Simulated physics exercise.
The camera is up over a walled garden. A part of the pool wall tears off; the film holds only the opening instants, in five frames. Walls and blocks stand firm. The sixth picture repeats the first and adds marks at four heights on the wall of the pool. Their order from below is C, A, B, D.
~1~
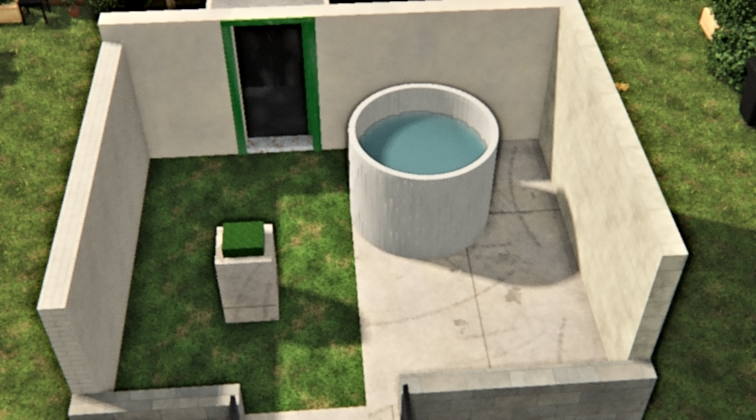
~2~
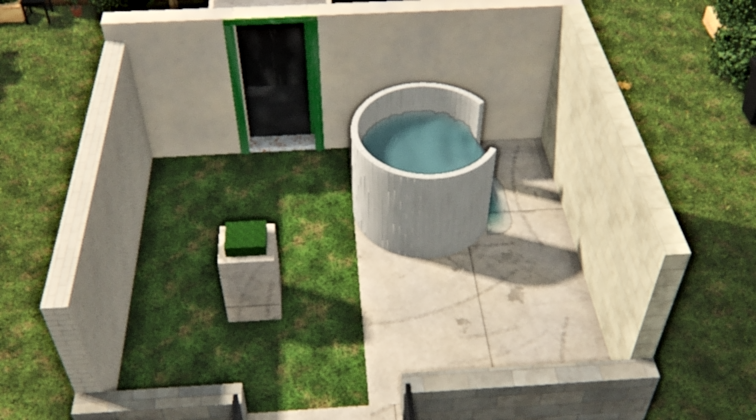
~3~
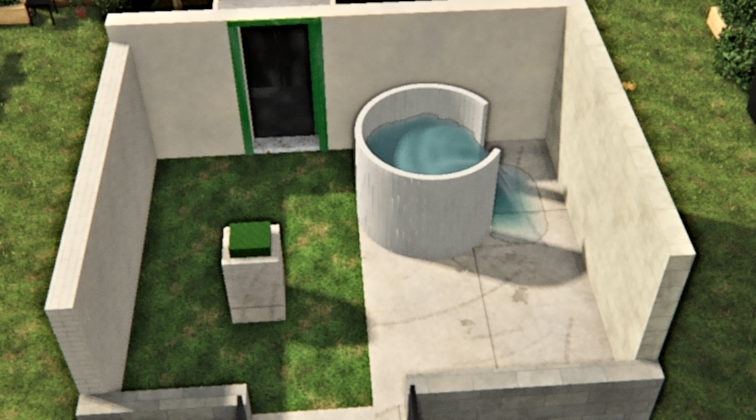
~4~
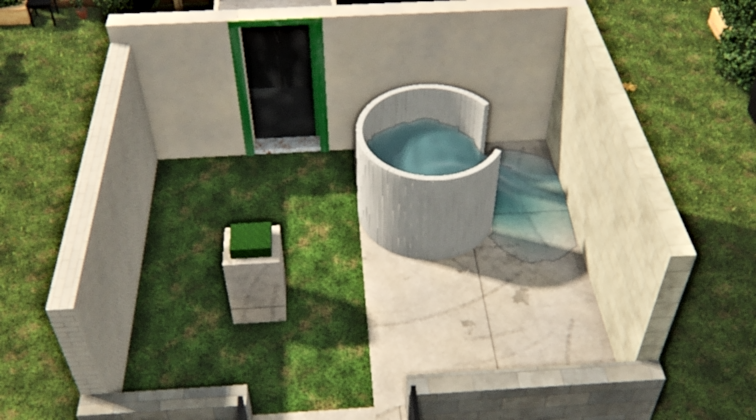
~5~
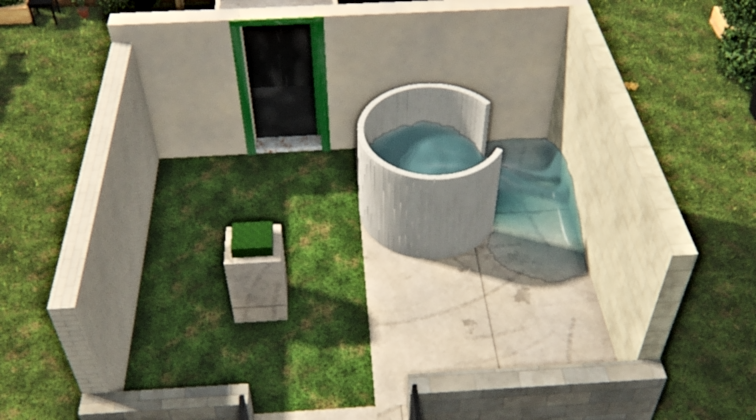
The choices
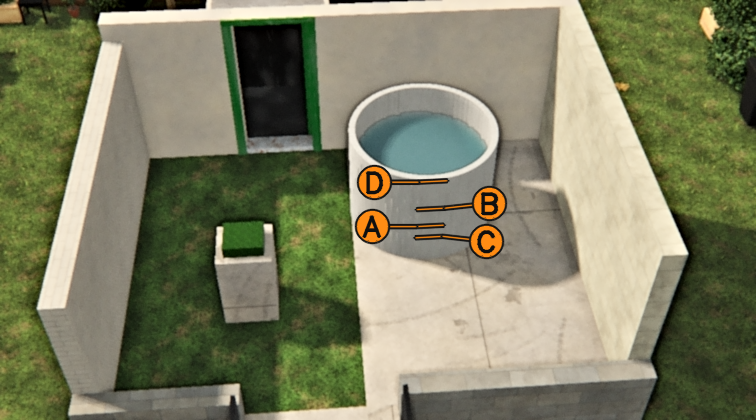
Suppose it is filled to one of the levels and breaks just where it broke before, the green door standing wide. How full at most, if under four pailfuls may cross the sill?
Go for B.
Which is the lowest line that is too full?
That would be D.
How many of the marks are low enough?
Three.
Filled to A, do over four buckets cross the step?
No.
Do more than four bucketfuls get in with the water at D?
Yes.
In orange, A at (429, 225); B at (430, 208); C at (429, 237); D at (432, 181); from the bottom up C, A, B, D.
With A, nothing gets over.
With B, a bucket or two gets in.
With C, nothing gets over.
With D, about 9 bucketfuls get in.
